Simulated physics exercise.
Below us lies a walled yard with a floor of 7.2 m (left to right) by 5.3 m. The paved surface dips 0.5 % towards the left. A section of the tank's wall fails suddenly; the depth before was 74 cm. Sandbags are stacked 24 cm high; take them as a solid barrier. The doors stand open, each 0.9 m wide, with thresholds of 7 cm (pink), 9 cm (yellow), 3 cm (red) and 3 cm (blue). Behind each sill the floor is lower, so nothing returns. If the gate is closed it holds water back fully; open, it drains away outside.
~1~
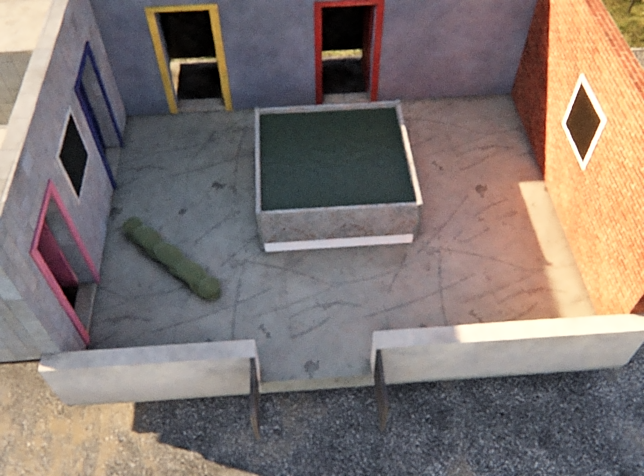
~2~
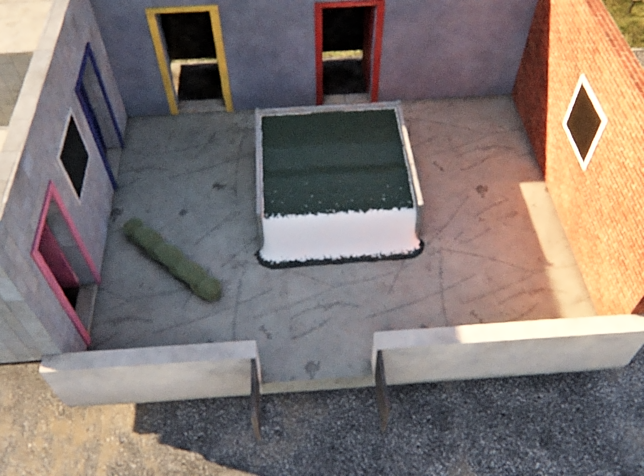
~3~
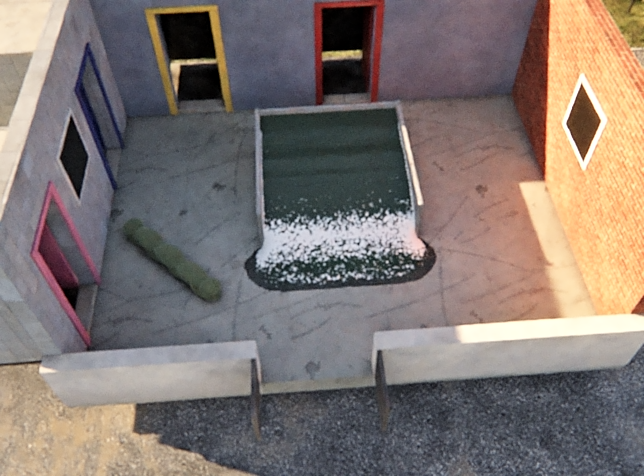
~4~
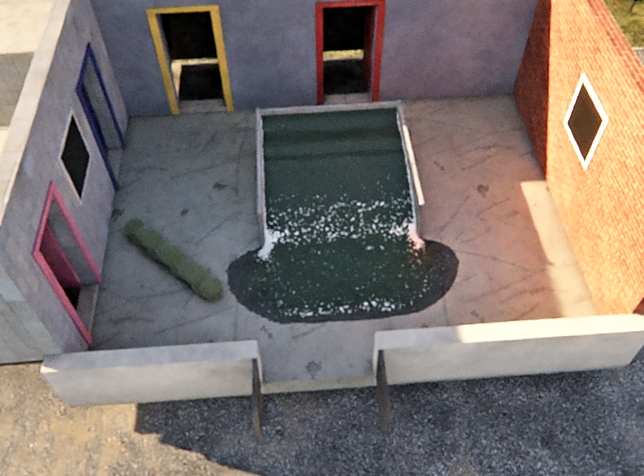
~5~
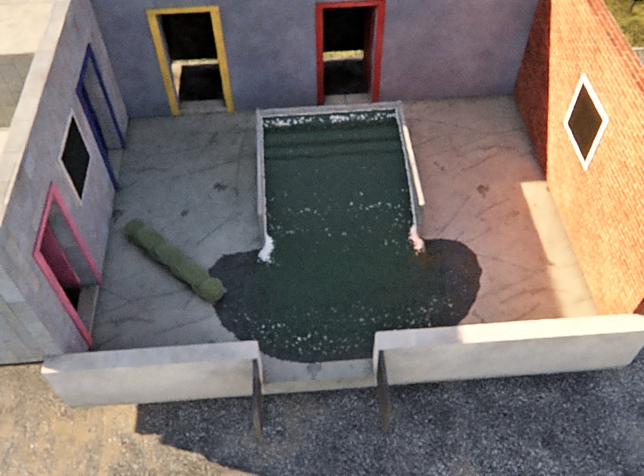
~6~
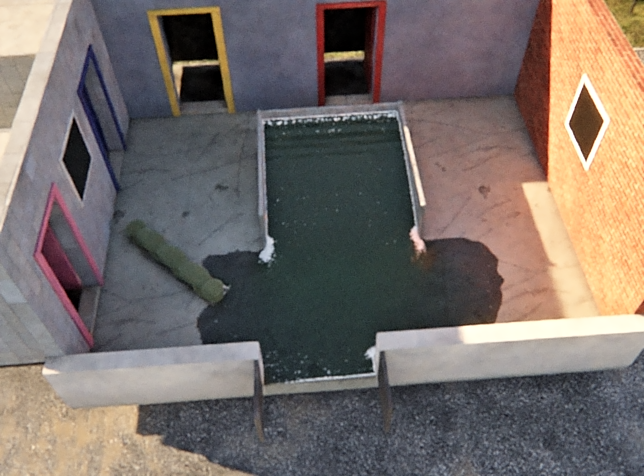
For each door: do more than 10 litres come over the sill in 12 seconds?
Door by door: At the pink door it goes over the limit; at the yellow door it stays under the limit; at the red door it goes over the limit; at the blue door it exceeds the limit.
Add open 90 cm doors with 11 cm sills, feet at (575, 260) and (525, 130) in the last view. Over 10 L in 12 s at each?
In turn: Over, below.
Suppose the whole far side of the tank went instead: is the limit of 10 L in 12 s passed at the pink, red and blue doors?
Then: Pink under, red above, blue over.
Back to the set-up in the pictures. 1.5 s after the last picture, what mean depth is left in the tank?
Some 24 cm.
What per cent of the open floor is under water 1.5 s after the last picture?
Some 35 per cent of it.
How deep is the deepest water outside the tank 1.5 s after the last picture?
About 42 cm.
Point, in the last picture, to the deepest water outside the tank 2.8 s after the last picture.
Around (588, 343).
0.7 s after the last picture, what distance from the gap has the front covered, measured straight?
Roughly 3.8 m.
Then, 0.7 s after the last picture water covers 30 % of the floor and is deepest (45 cm) near (393, 358); pink door not reached, yellow door not reached, red door not reached, blue door not reached.
Then, 1.5 s after the last picture water covers 35 % of the floor and is deepest (42 cm) near (601, 342); pink door 9 cm at the sill, 0 L in, yellow door not reached, red door not reached, blue door not reached.
Then, 2.8 s after the last picture water covers 55 % of the floor and is deepest (28 cm) near (588, 343); pink door 13 cm at the sill, 23 L in, yellow door not reached, red door not reached, blue door not reached.
Then, 6.3 s after the last picture water covers 85 % of the floor and is deepest (14 cm) near (167, 375); pink door 11 cm at the sill, 63 L in, yellow door 5 cm at the sill, 0 L in, red door 6 cm at the sill, 10 L in, blue door 2 cm at the sill, 0 L in.
Then, 11.3 s after the last picture water covers 95 % of the floor and is deepest (10 cm) near (146, 223); pink door 6 cm at the sill, 78 L in, yellow door 6 cm at the sill, 0 L in, red door 4 cm at the sill, 28 L in, blue door 8 cm at the sill, 47 L in.
